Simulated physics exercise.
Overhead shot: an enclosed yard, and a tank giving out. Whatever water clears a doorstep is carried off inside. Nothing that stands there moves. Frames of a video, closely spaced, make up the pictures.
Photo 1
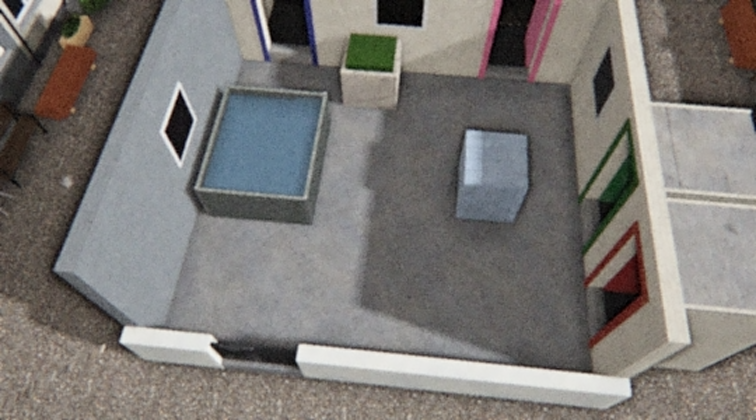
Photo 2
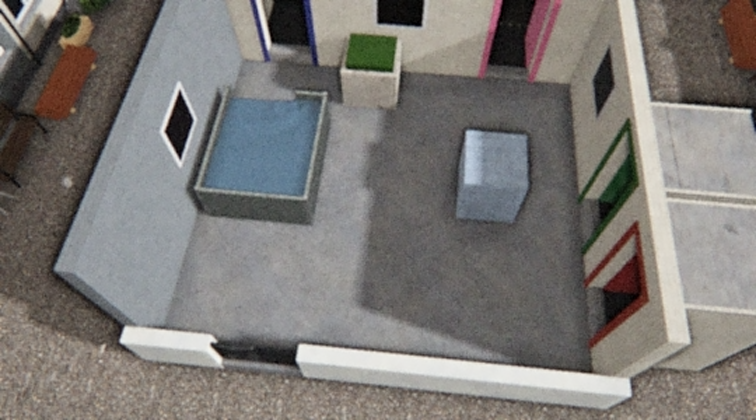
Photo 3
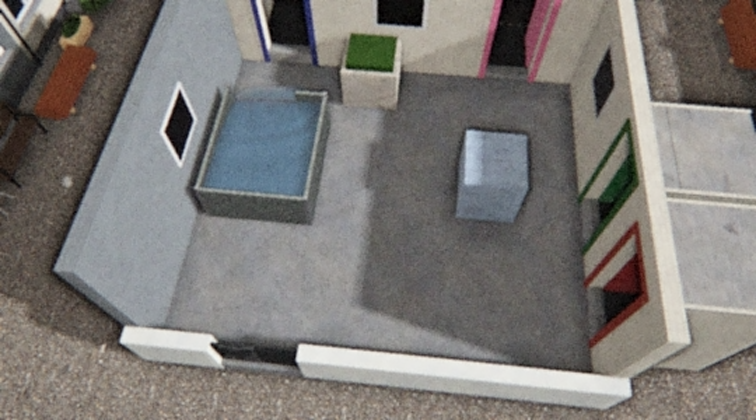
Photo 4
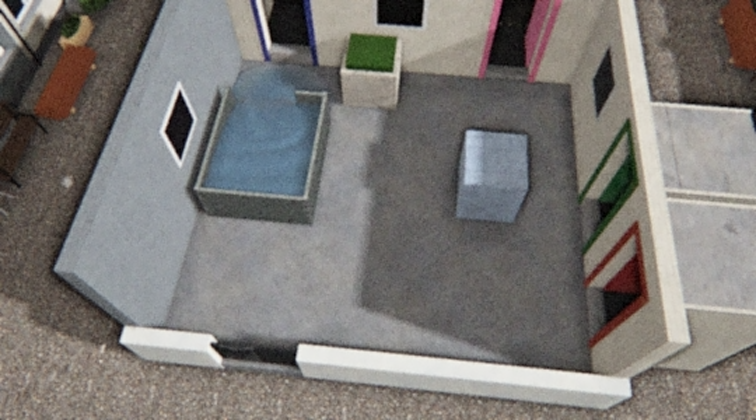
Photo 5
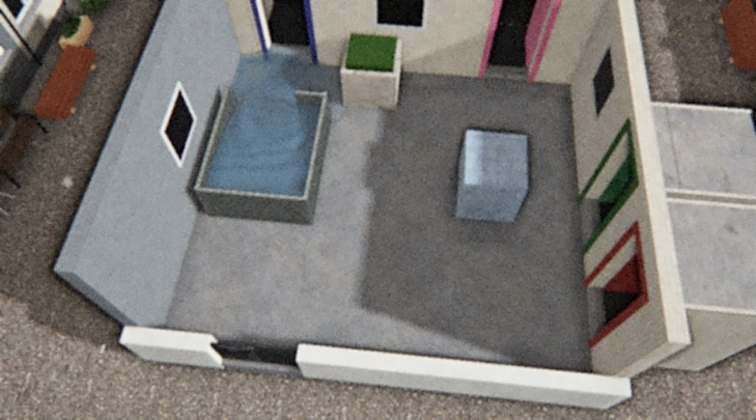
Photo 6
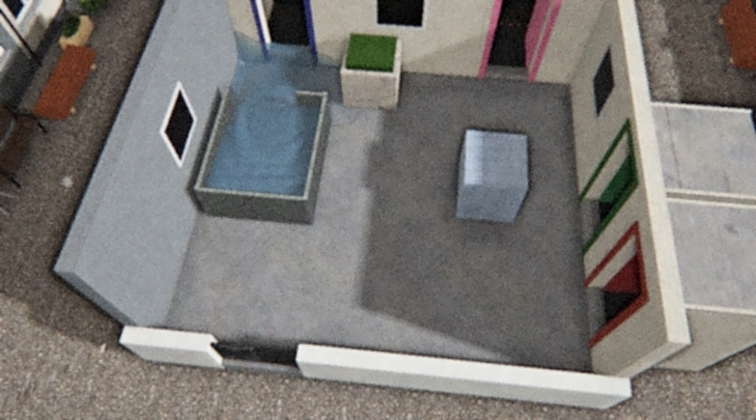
A walled yard held a still tank of blue water beside a planter and a pale block, then water poured out over the tank's far side and spread across the ground toward the back wall.
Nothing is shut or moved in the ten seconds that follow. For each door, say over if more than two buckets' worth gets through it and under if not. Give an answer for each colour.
Result: The blue door swallows too much water; the pink door swallows an okay amount of water; the red door swallows an okay amount of water; the green door swallows an okay amount of water.
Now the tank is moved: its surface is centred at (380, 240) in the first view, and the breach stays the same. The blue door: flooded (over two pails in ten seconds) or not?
Reading for the blue door: It admits less.
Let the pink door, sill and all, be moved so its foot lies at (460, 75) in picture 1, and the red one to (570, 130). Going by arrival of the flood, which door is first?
The one in blue.
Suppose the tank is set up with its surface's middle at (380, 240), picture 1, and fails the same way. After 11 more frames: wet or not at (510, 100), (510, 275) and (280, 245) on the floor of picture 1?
Taking the three spots in that order, I'd say drenched, then spared, then spared.
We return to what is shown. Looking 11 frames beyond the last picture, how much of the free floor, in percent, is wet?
I'd say 15 per cent.
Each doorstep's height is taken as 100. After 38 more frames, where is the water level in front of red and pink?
Close to 0 per cent for the first one and close to 10 per cent for the second.
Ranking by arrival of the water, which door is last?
I'd go with the red one.
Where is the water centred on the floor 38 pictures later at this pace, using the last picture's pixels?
Estimate: (312, 168).
A moment on, water covers 10 % of the floor; the blue door over two buckets in, the pink door not reached, the red door not reached, the green door not reached.
Next, water covers 15 % of the floor; the blue door far over two buckets in, the pink door wet at the sill, nothing in, the red door not reached, the green door not reached.
Then, water covers 50 % of the floor; the blue door far over two buckets in, the pink door wet at the sill, nothing in, the red door not reached, the green door not reached.
Later, water covers 80 % of the floor; the blue door far over two buckets in, the pink door wet at the sill, nothing in, the red door not reached, the green door wet at the sill, nothing in.
In the end, water covers 95 % of the floor; the blue door far over two buckets in, the pink door wet at the sill, nothing in, the red door wet at the sill, nothing in, the green door wet at the sill, nothing in.
